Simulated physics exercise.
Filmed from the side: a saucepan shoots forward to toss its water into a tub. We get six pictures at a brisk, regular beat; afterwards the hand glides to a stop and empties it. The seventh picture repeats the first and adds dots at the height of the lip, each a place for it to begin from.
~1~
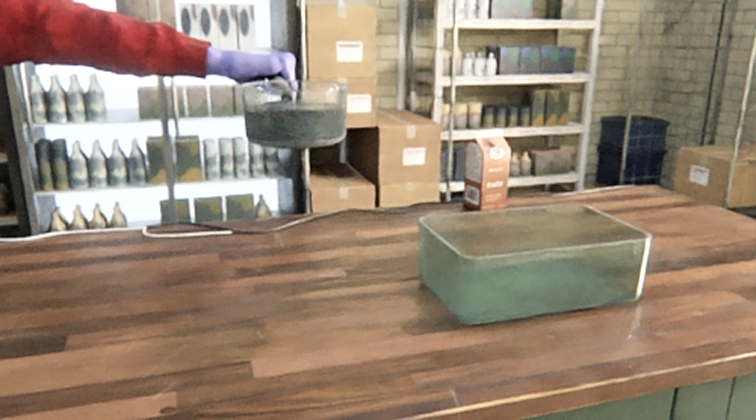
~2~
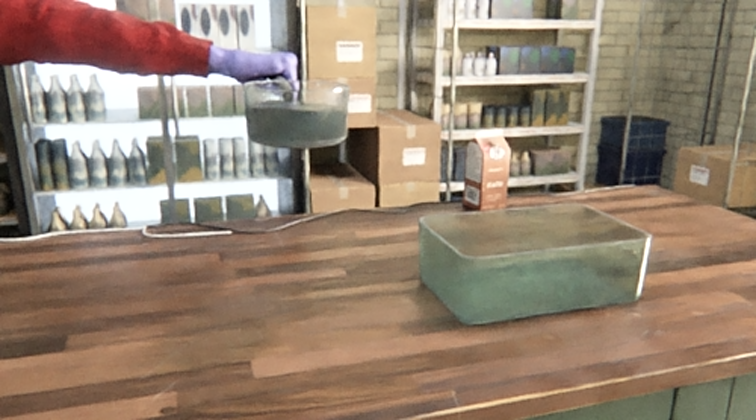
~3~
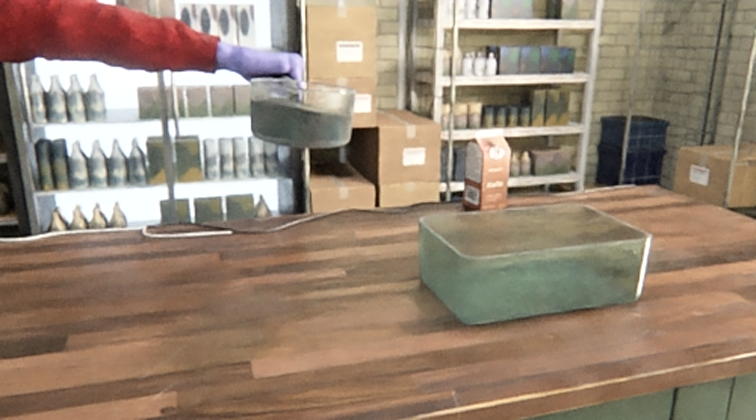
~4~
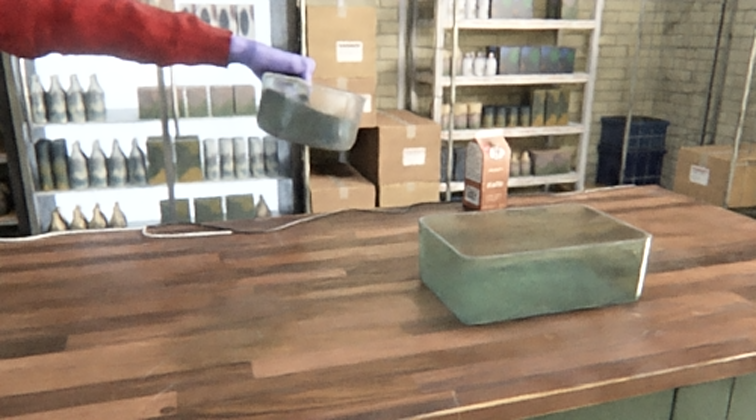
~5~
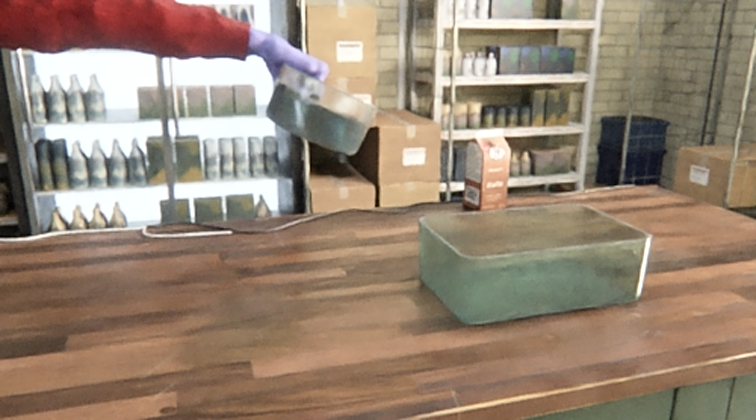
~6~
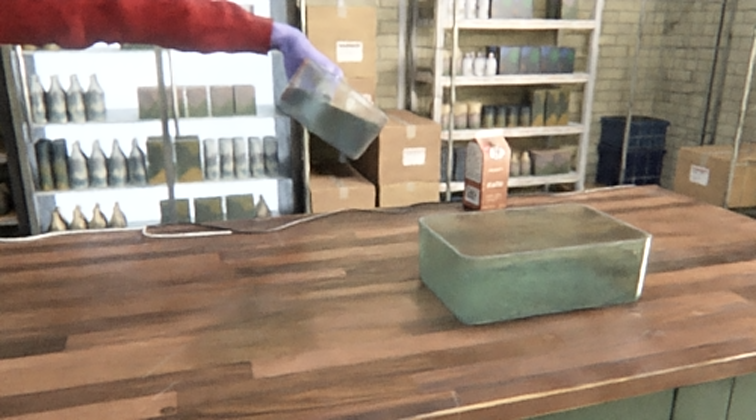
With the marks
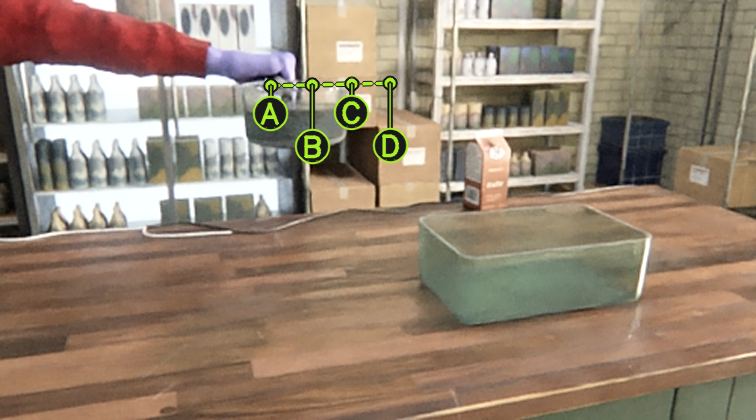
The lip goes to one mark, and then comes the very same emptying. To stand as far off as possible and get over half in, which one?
It is B.
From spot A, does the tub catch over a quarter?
No, less.
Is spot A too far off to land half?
Yes, it does.
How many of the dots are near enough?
Three of them.
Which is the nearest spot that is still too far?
A it is.
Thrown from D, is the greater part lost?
No, not at all.
On the marked copy, A at (270, 85); B at (312, 84); C at (351, 84); D at (390, 83).
With A, about 8 % lands in the tub, 89 % falls short and 3 % goes beside or beyond.
With B, about 76 % lands in the tub, 17 % falls short and 7 % goes beside or beyond.
With C, about 89 % lands in the tub, 3 % falls short and 8 % goes beside or beyond.
With D, about 86 % lands in the tub, 2 % falls short and 12 % goes beside or beyond.
